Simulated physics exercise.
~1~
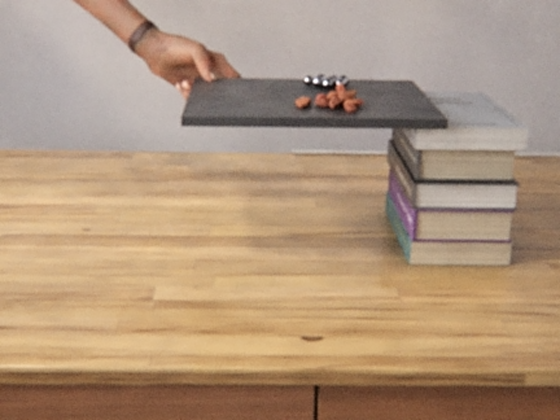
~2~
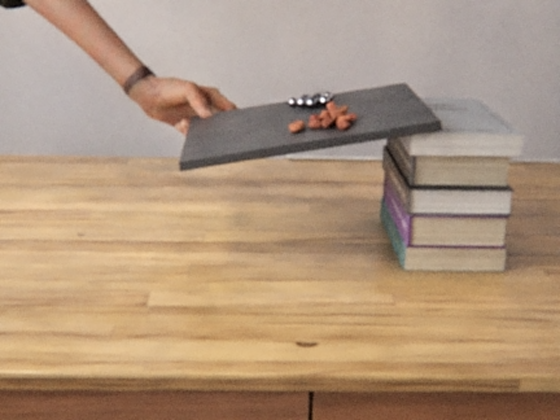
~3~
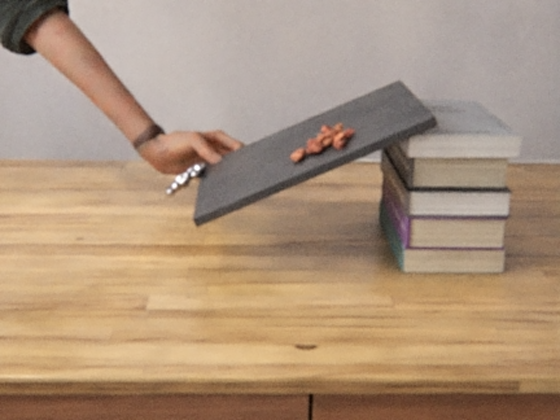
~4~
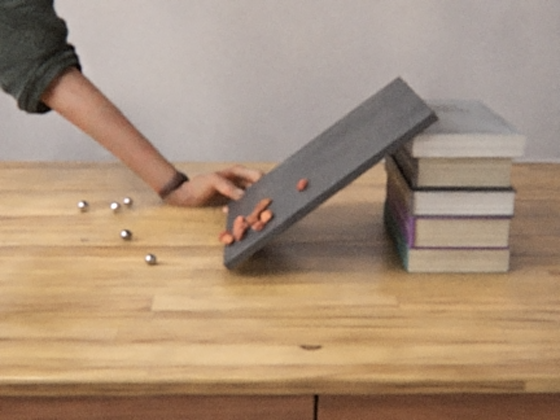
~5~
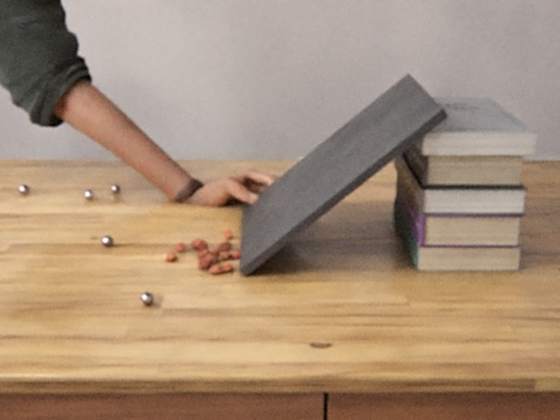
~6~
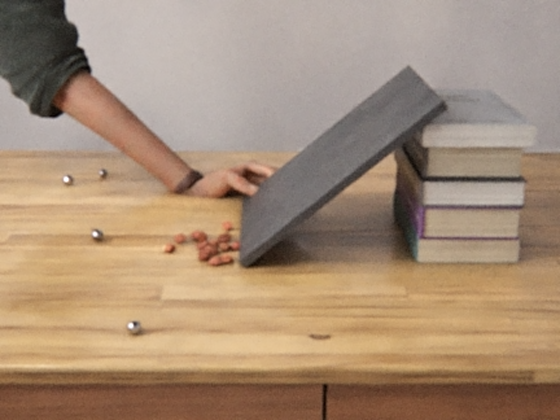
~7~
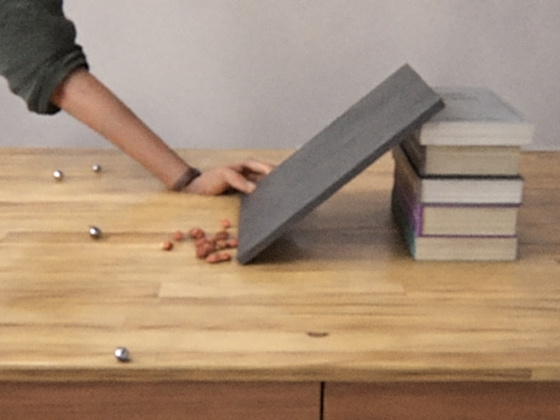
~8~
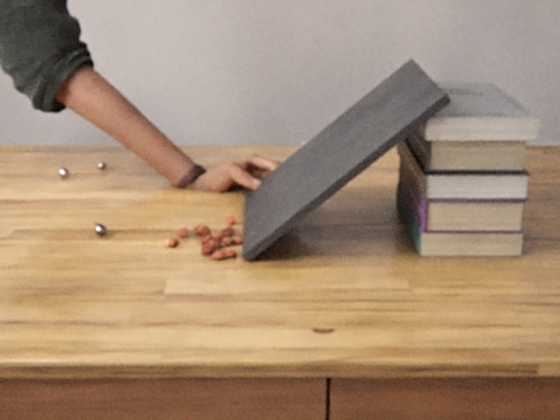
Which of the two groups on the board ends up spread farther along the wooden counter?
The silver balls at the back spread farther, rolling well away to the left, while the reddish pieces stay close to the foot of the board.
Silver balls roll far left off a hand-lowered board, then reddish pieces settle at its foot.
